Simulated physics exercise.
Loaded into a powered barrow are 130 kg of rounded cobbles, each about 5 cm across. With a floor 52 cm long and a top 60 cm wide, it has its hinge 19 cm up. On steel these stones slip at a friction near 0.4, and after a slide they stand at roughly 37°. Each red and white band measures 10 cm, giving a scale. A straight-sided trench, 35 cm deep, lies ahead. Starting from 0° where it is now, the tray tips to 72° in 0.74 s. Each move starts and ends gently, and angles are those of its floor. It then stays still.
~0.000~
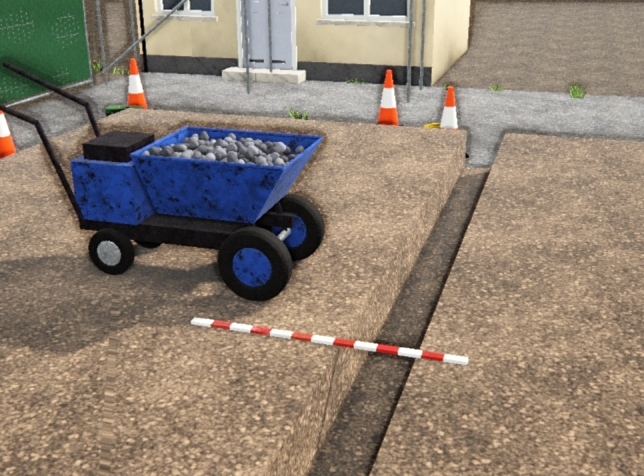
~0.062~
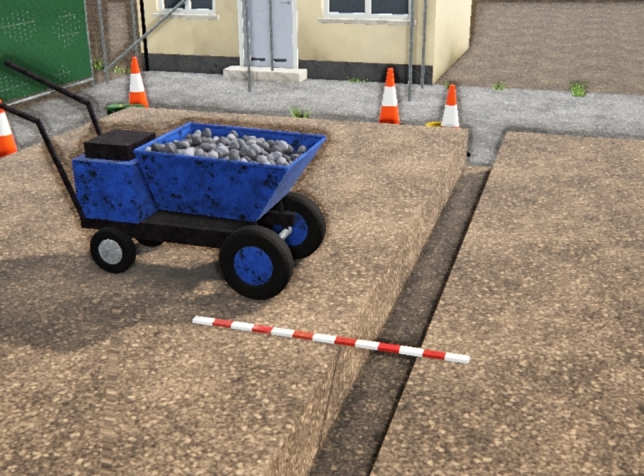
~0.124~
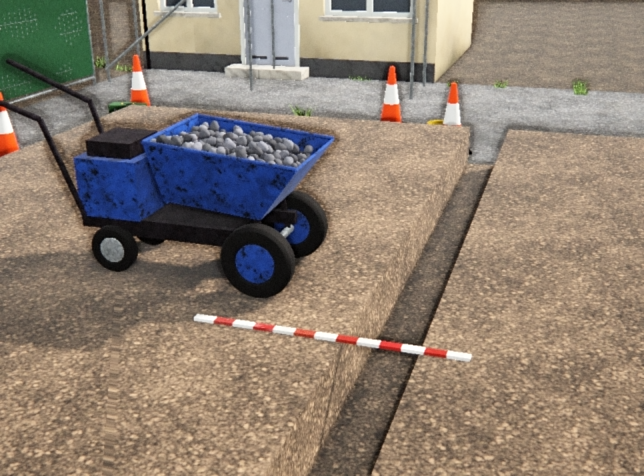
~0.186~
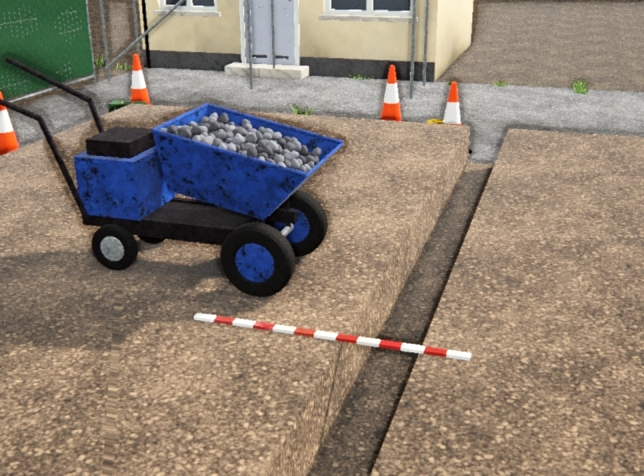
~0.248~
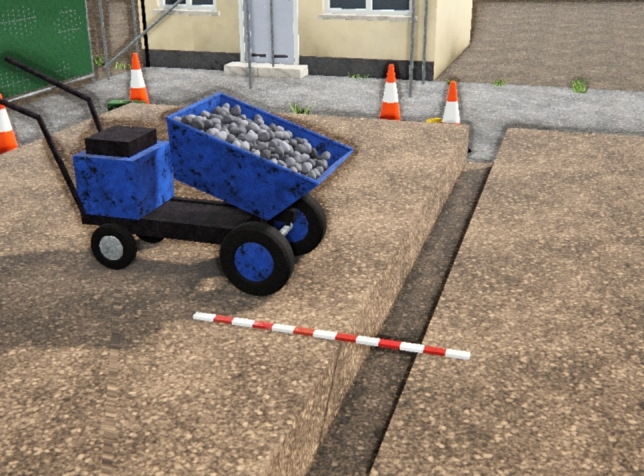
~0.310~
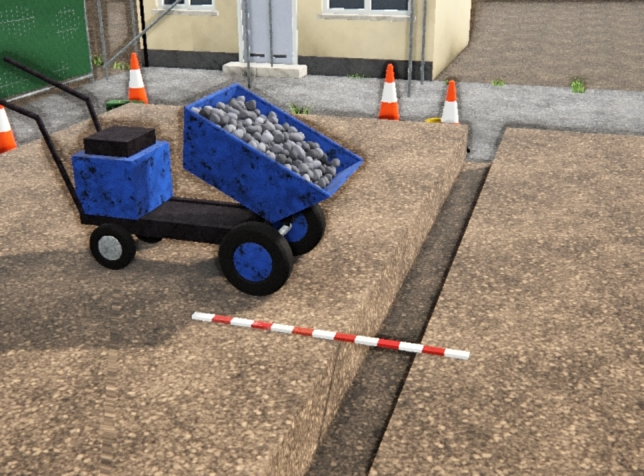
A blue powered barrow loaded with rounded grey stones stood on brown ground beside a narrow trench, then its tray gradually tilted forward to the right, its back end rising while the wheels stayed put.
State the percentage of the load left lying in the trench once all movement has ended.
The share left there is about 84 per cent.
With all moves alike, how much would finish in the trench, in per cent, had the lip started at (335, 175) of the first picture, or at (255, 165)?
Near 35 and near 90 percent.
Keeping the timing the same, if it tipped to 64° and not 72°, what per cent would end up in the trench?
Near 60 per cent then.
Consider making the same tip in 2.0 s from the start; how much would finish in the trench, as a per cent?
In that case some 100 per cent.
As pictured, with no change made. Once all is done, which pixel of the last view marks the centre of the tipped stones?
(413, 332).
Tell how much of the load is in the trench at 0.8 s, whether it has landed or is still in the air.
About 35 per cent by then.
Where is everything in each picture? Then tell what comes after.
In the first picture, the tray is at 0°, its lip at (283, 169); the top of the load is at (216, 145).
In the second picture, the tray is at 1°, its lip at (287, 169); the top of the load is at (217, 142); the stones move at 0.3 m/s on average.
The third picture shows lip at (296, 170), floor tilted 5°, highest stones at (211, 133); the stones move at 0.7 m/s on average.
The fourth picture shows lip at (306, 175), floor tilted 11°, highest stones at (210, 124); the stones move at 0.9 m/s on average.
The fifth picture shows lip at (318, 184), floor tilted 19°, highest stones at (222, 114); the stones move at 1.1 m/s on average.
The sixth picture shows lip at (329, 196), floor tilted 27°, highest stones at (232, 107); the stones move at 1.2 m/s on average.
After 0.6 s the floor is at 60°; 100 % in the tray; the foremost stones are at (360, 221).
After 0.8 s the floor is at 72°; 66 % in the tray, 33 % in the trench, 1 % past the trench; the foremost stones are at (448, 286).
After 1.2 s the floor is at 72°; 27 % in the tray, 57 % in the trench, 16 % past the trench; the foremost stones are at (580, 310).
After 3.1 s the floor is at 72°; 0 % in the tray, 84 % in the trench, 16 % past the trench; the foremost stones are past the picture's edge.
